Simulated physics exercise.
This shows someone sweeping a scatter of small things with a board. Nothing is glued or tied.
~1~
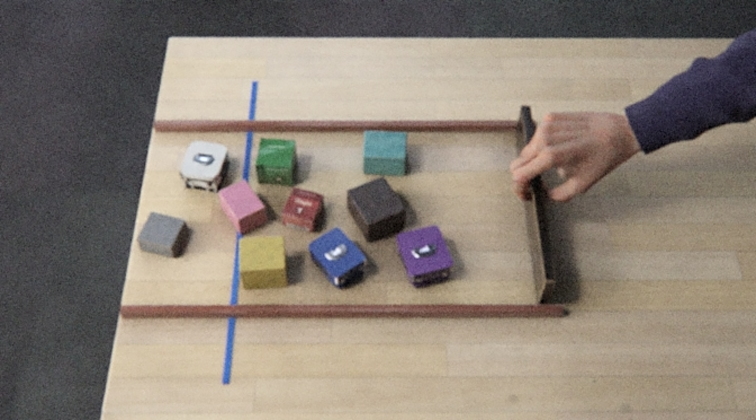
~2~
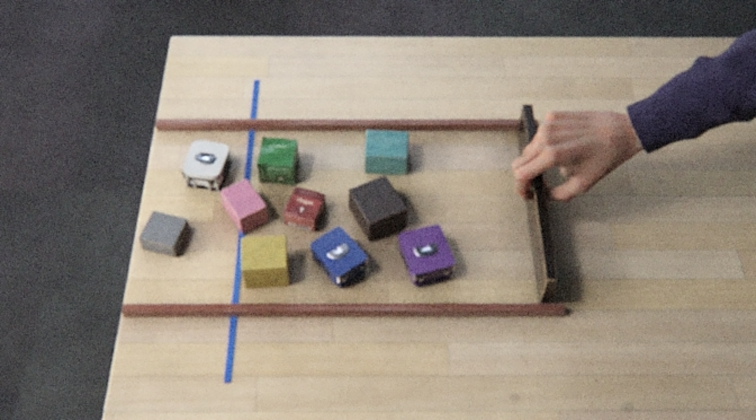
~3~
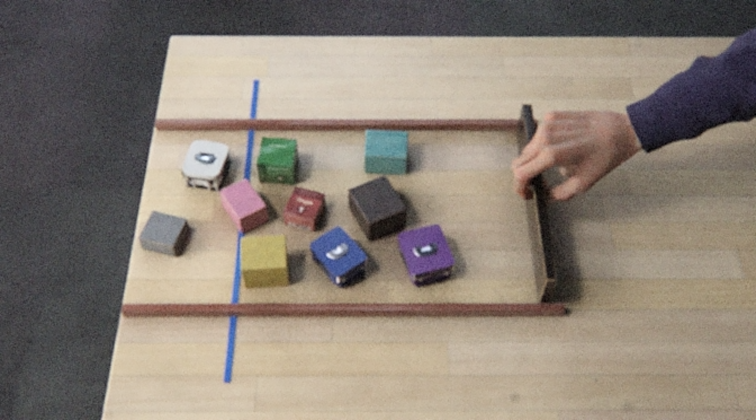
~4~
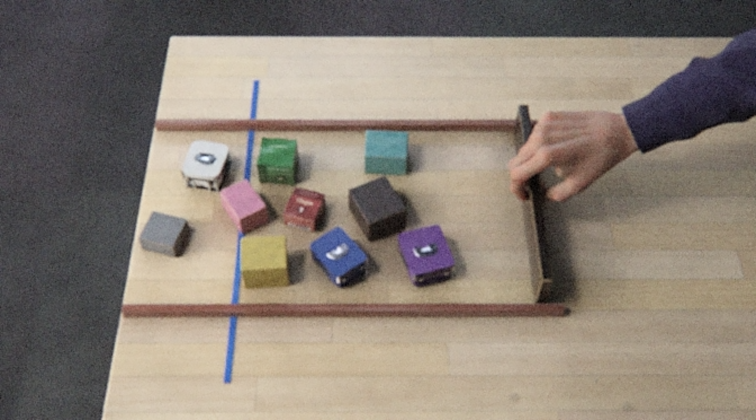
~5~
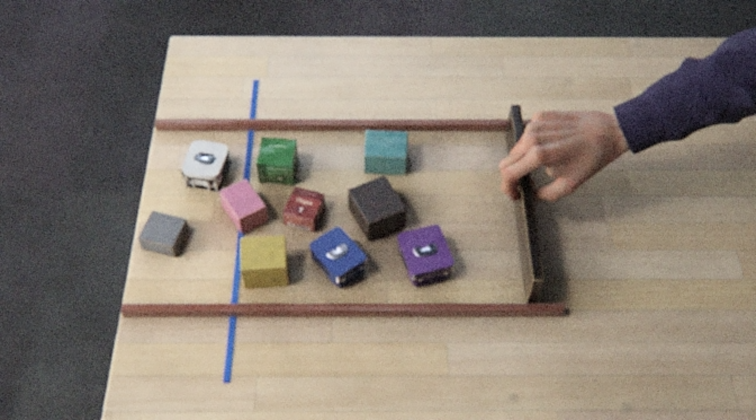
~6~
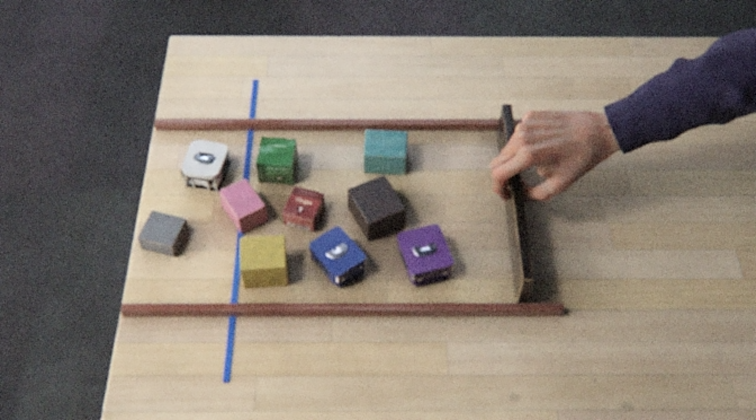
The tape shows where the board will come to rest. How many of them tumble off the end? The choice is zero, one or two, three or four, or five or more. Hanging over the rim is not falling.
The number that fall off is one or two.
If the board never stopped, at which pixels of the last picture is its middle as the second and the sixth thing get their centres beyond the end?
First at (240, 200), next at (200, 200).
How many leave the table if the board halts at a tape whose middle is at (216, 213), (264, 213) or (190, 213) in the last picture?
Try by try, 4, 0 and 7.
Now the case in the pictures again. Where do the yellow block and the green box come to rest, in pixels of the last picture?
Near (131, 258) and (185, 160).
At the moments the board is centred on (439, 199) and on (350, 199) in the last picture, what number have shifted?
At the one place 1, at the other 6.
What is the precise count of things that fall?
The count is 1.
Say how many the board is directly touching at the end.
That makes 3.
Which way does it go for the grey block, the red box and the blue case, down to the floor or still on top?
The grey block is lost, the red box survives, the blue case stays on.
Early on, none off yet; grey block at rest near (164, 233); white case at rest near (206, 166); pink block at rest near (244, 206).
A while later, none off yet; grey block at rest near (164, 233); white case at rest near (206, 166); pink block travelled a little near (229, 205).
Finally, the number that fall off is one or two; lost, grey block.
